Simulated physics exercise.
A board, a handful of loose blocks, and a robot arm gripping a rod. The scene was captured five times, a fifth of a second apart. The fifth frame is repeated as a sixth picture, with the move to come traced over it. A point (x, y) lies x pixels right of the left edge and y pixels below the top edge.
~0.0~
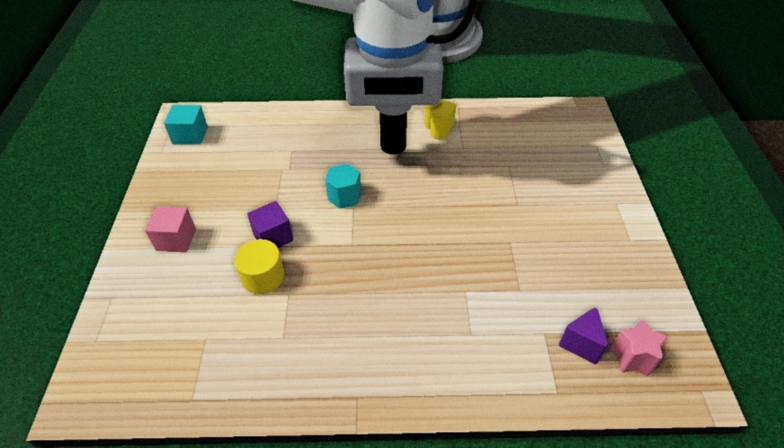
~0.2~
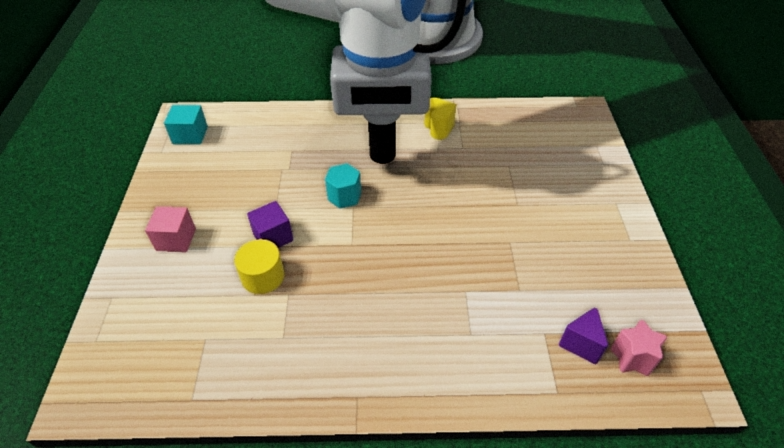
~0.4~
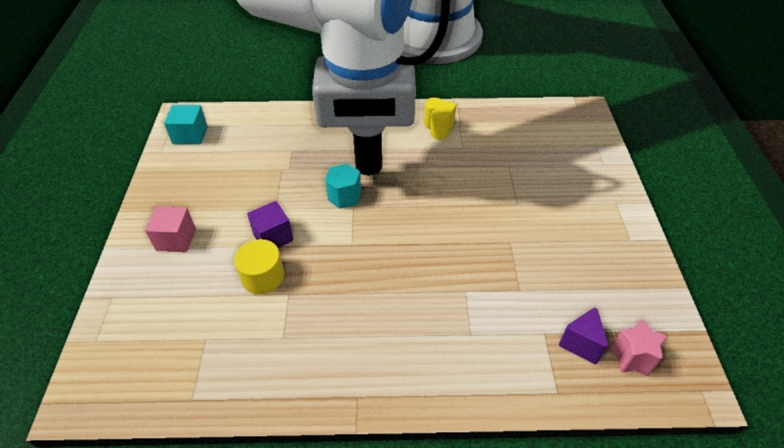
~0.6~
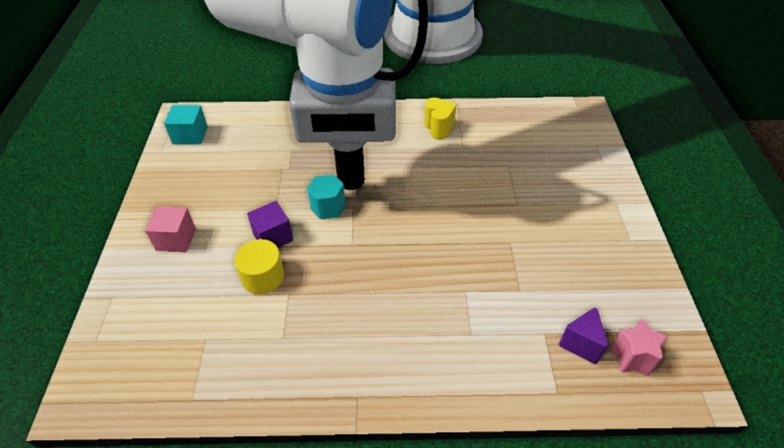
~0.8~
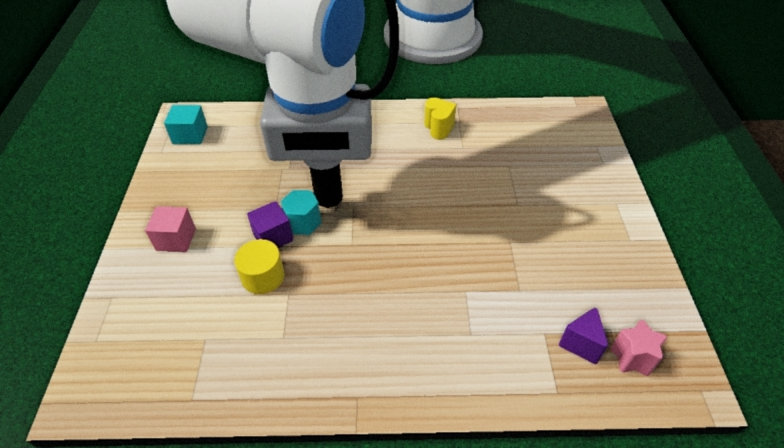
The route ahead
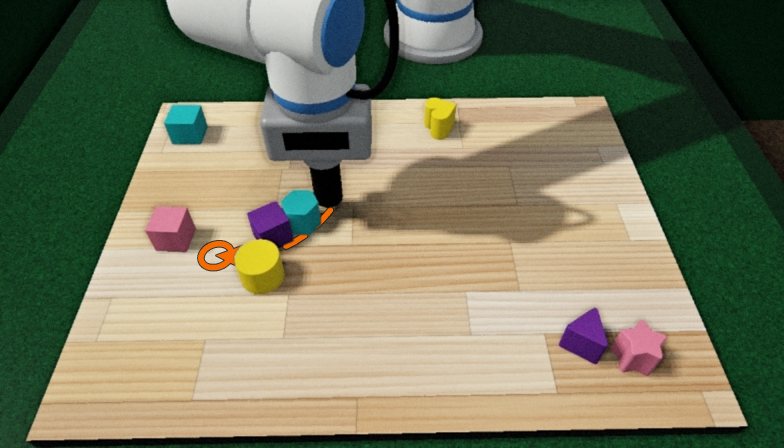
On a wooden board dotted with colored blocks, a robot arm moves its dark rod toward the lower left, meets the turquoise hexagonal block, and pushes it across the surface until it sits beside the purple block.
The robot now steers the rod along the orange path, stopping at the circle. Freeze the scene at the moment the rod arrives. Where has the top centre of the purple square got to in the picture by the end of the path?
The centre of its top will be at (137, 252).
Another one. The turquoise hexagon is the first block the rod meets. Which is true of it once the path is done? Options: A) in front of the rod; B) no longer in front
Correct choice: A.
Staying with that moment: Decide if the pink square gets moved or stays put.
By the time the path is finished, it has moved at least a centimetre.
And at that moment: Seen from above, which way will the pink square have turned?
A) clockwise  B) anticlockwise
The correct letter is A.
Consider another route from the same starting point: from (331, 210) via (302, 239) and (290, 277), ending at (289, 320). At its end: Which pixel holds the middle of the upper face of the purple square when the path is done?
It sits at (220, 233).
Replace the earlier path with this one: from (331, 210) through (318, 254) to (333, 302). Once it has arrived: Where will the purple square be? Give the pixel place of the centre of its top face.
It is at (249, 224).
Drawn move, from (331, 210) via (303, 237) and (262, 254), ending at (216, 256).
What follows on the original path. One third of the way, rod (300, 225); purple square (230, 231), turned 25° clockwise; turquoise hexagon (265, 225), turned 15° clockwise.
Two thirds of the way, rod (257, 242); pink square (161, 218), turned 15° clockwise; yellow round block (246, 264); purple square (184, 240), turned 30° clockwise; turquoise hexagon (220, 237), turned 25° clockwise.
At the end, rod (211, 244); pink square (151, 219), turned 55° clockwise; yellow round block (246, 264); purple square (137, 252), turned 20° clockwise; turquoise hexagon (174, 242).
